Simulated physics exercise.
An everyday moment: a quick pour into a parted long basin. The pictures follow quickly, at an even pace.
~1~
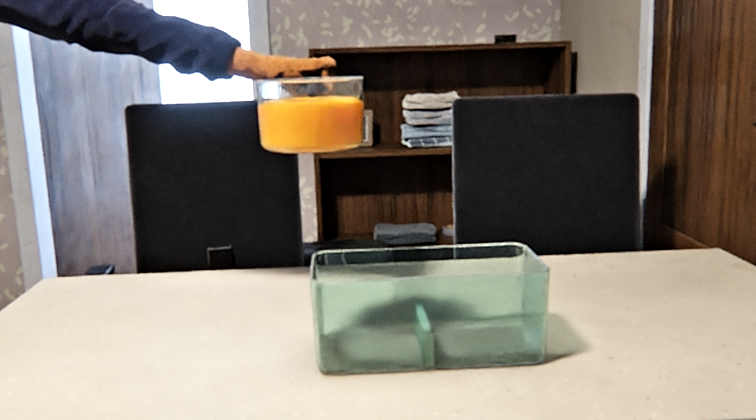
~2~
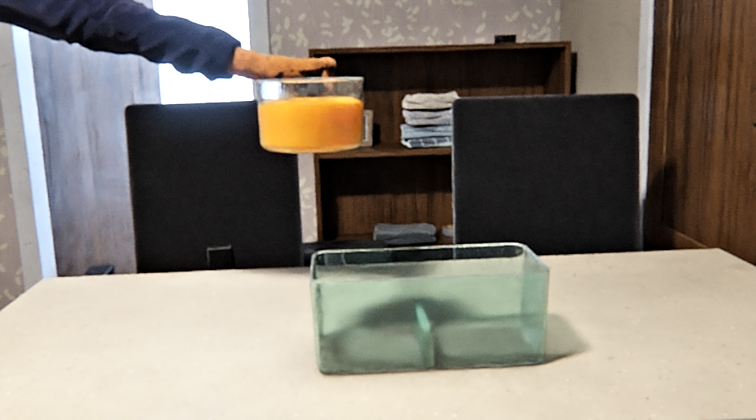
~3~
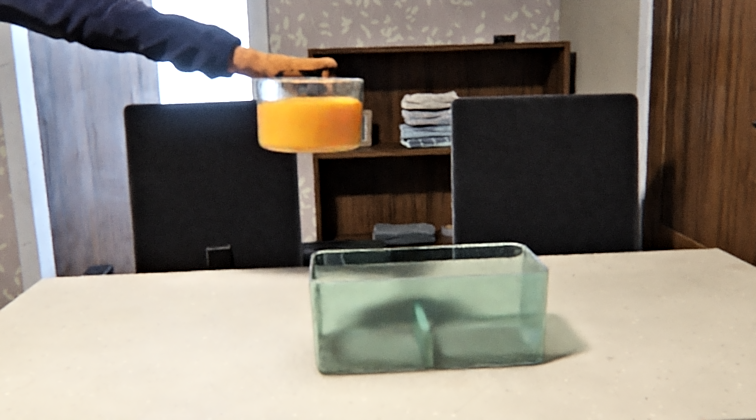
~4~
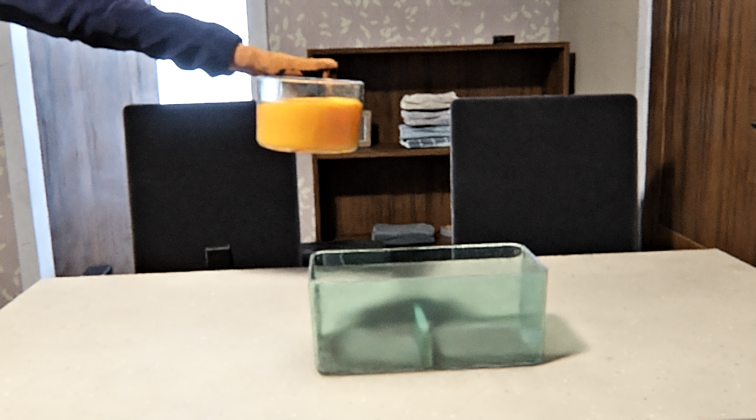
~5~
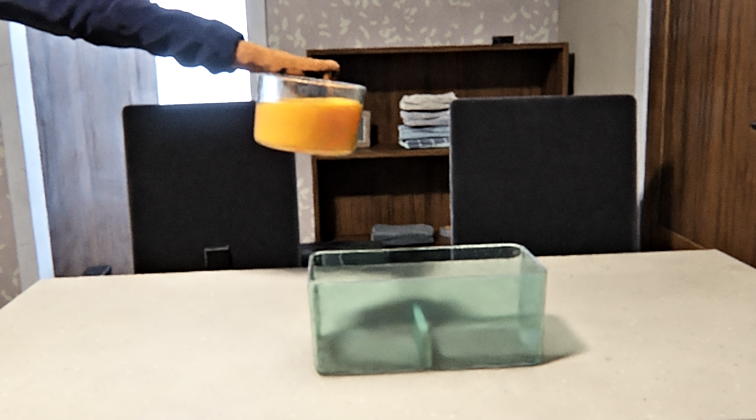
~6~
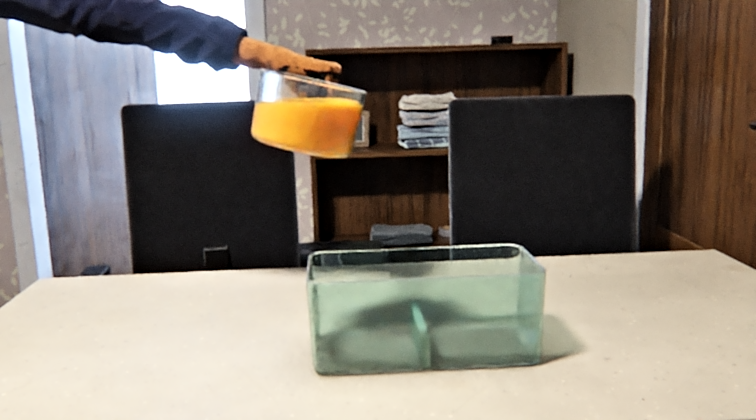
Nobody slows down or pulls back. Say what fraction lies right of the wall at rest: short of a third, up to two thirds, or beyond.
It comes to between a third and two thirds.
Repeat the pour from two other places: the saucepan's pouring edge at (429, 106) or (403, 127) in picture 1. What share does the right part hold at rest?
In turn 90 and 80 in a hundred.
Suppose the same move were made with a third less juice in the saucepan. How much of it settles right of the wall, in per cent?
Some 30 per cent.
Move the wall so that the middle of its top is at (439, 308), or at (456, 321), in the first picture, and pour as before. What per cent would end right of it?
In turn 20 and 10 in a hundred.
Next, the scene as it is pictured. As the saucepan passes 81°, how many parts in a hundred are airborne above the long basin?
It comes to 40 per cent or so.
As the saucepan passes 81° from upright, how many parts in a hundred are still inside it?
Some 60 per cent.
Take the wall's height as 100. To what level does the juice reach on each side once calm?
Some 40 per cent left and 40 right.
A moment on, the saucepan is tipped on its side and 61 per cent is still to pour, 1 is left of the wall and 0 right of it.
Next, the saucepan is tipped right over and 9 per cent is still to pour, 23 is left of the wall and 51 right of it.
Then the saucepan is tipped right over and 0 per cent is still to pour, 45 is left of the wall and 51 right of it.
Later the saucepan is tipped right over and 0 per cent is still to pour, 46 is left of the wall and 52 right of it.
At rest 46 per cent lies left of the wall, 52 right of it and 2 outside.
